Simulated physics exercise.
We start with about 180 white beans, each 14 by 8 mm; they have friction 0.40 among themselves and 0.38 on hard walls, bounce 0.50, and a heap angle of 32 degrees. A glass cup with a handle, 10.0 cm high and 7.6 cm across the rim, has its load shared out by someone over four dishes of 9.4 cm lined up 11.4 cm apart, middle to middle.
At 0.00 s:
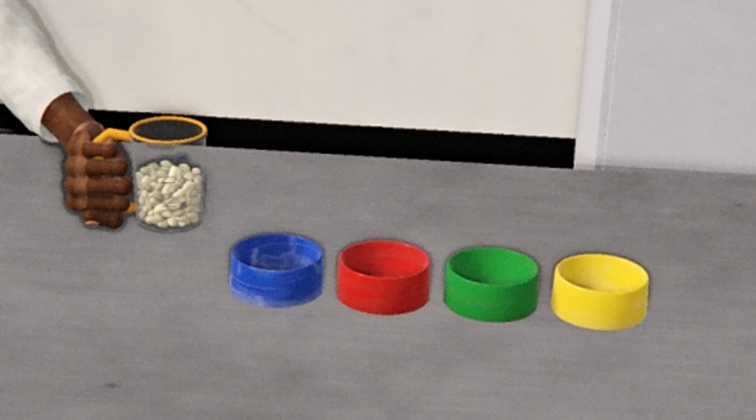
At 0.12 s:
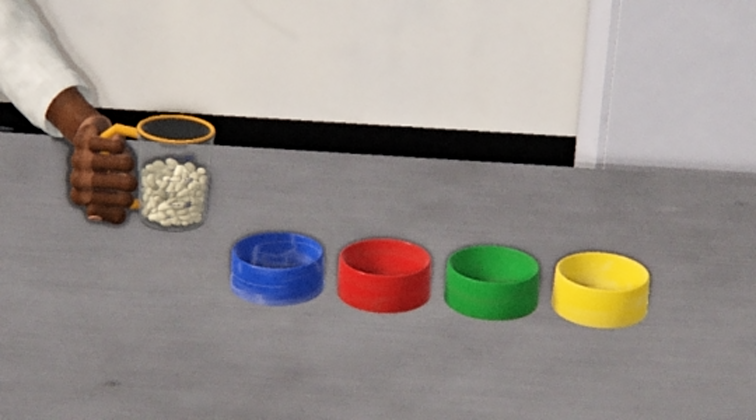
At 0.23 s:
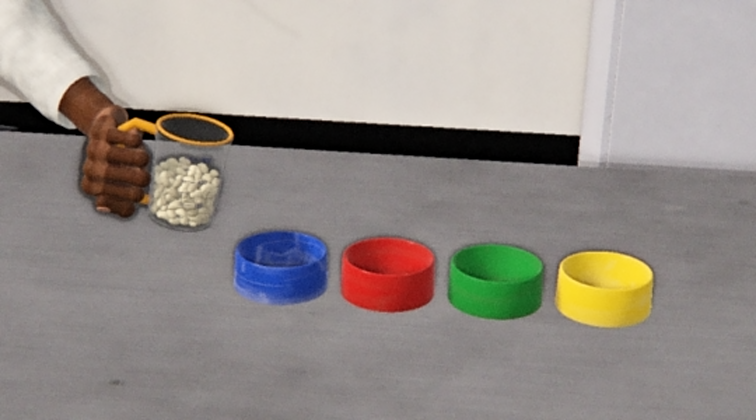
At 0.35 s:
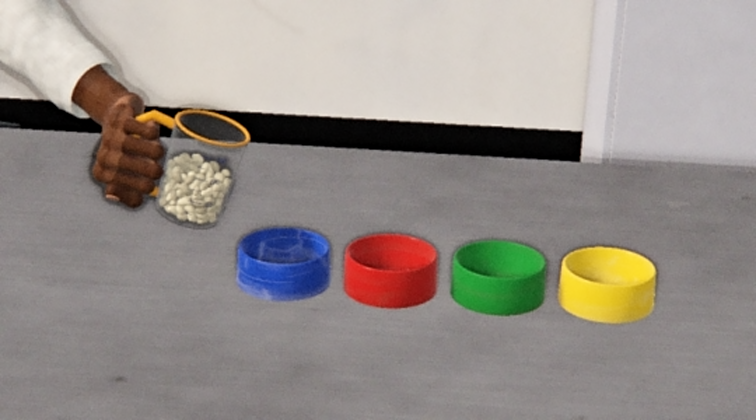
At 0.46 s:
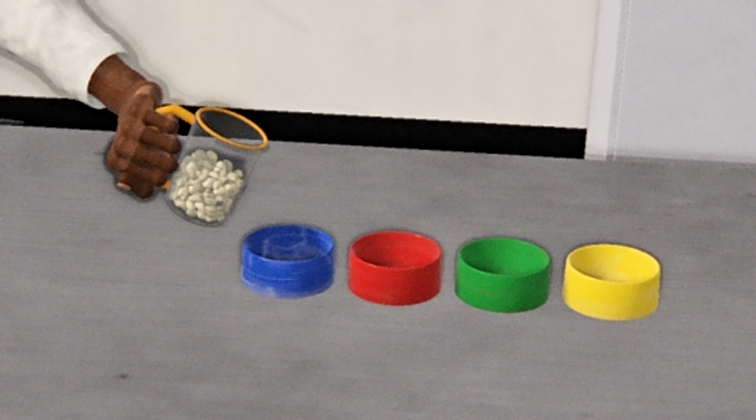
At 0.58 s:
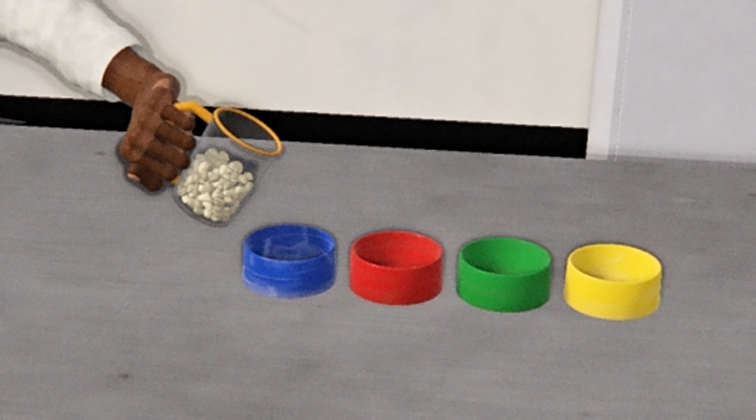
A hand in a white sleeve grips a glass cup with an orange handle and rim, partly filled with white beans, at the left of a grey tabletop seen from slightly above. Four dishes, blue, red, green and yellow from left to right, sit in a row across the middle. The hand moves the cup a little rightward, tilting it steadily toward the dishes, while the view shifts very slightly.
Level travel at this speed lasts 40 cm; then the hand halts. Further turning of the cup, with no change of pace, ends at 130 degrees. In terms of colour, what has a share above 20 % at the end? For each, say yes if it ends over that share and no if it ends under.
Red: It should take in more than a fifth; blue: It should take in a fifth at the most; green: It should take in a fifth at the most; yellow: It should take in a fifth at the most; counter: It should take in a fifth at the most.
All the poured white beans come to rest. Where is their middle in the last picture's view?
I'd put it at about (405, 266).
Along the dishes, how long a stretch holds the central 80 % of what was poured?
5 centimetres.
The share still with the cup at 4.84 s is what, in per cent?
It should be near 0 per cent.
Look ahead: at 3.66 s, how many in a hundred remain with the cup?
Roughly 0 per cent, I'd say.
After 2.43 s, tilt 130 degrees; cup holds 0 %, red 100 %.
Then, at 3.66 s, tilt 130 degrees; cup holds 0 %, red 100 %.
After 4.84 s, tilt 130 degrees; cup holds 0 %, red 100 %.
In the end, at 5.1 s, red 100 %, blue 0 %, green 0 %, yellow 0 %, counter 0 %.
